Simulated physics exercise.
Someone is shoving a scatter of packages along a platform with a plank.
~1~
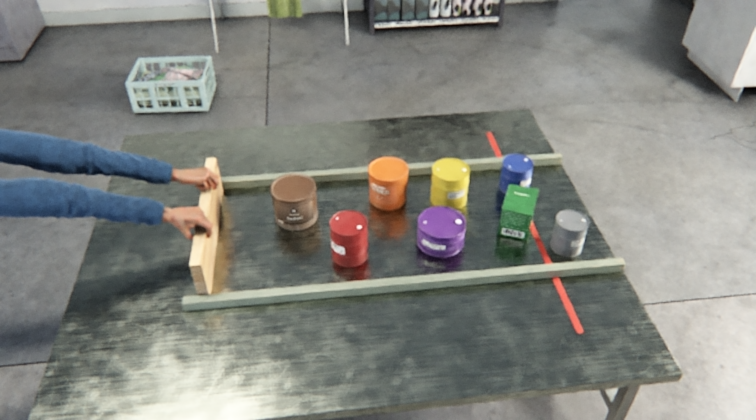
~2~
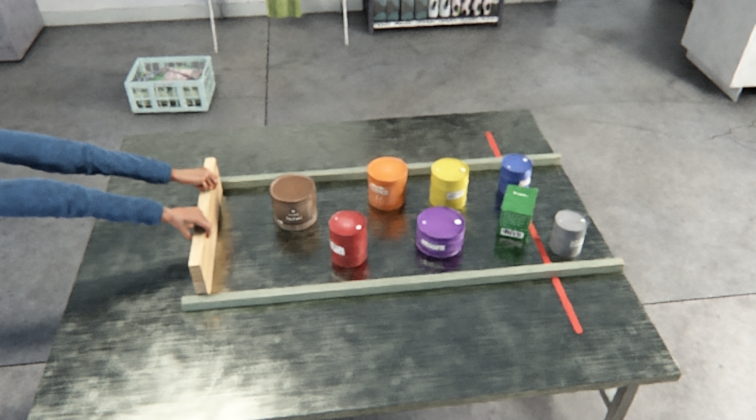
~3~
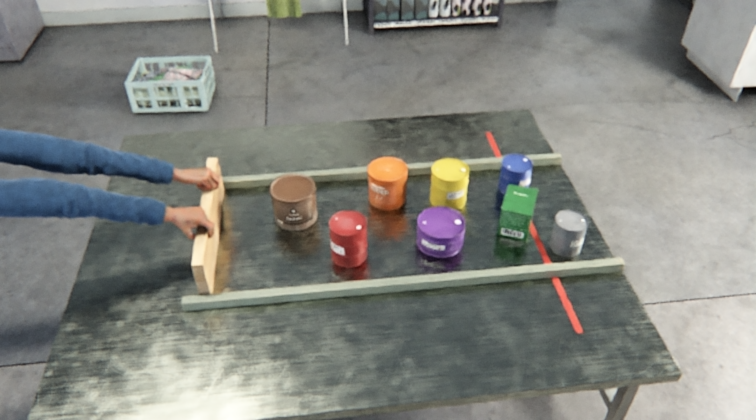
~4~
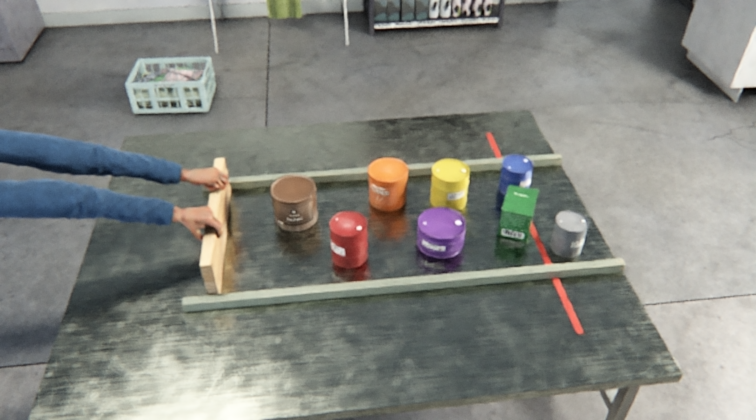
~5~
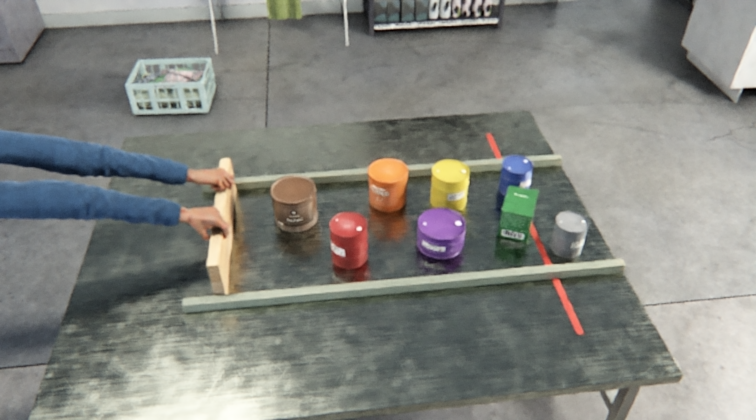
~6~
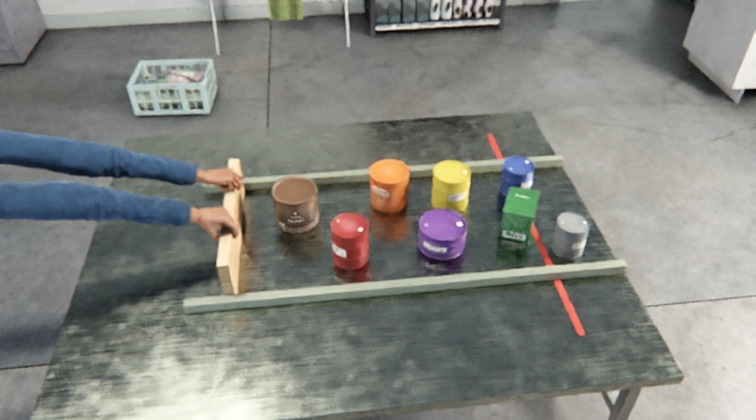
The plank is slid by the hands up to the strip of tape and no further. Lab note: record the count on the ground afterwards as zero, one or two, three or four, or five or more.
The number sent down is small, one or two.
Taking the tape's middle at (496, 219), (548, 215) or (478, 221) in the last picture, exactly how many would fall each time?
Per try: 0; 4; 0.
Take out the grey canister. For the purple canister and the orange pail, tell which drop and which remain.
Result - purple canister: It stays aboard; orange pail: It stays aboard.
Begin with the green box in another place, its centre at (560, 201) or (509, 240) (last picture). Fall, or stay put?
Lab note - it goes down; then it rests there.
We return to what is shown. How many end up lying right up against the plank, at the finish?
The answer is 3.
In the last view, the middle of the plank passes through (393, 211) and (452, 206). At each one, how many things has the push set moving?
Tally: 5; 7.
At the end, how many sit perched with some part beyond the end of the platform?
That'd be 2.
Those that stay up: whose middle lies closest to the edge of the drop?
Yellow canister.
Soon after, none off yet; grey canister at rest near (570, 235); blue canister at rest near (517, 178); green box at rest near (519, 214).
Then, none off yet; grey canister at rest near (570, 235); blue canister moved a little near (529, 178); green box moved a little near (530, 211).
By the end, the number that fall off is one or two; fallen, green box and blue canister.
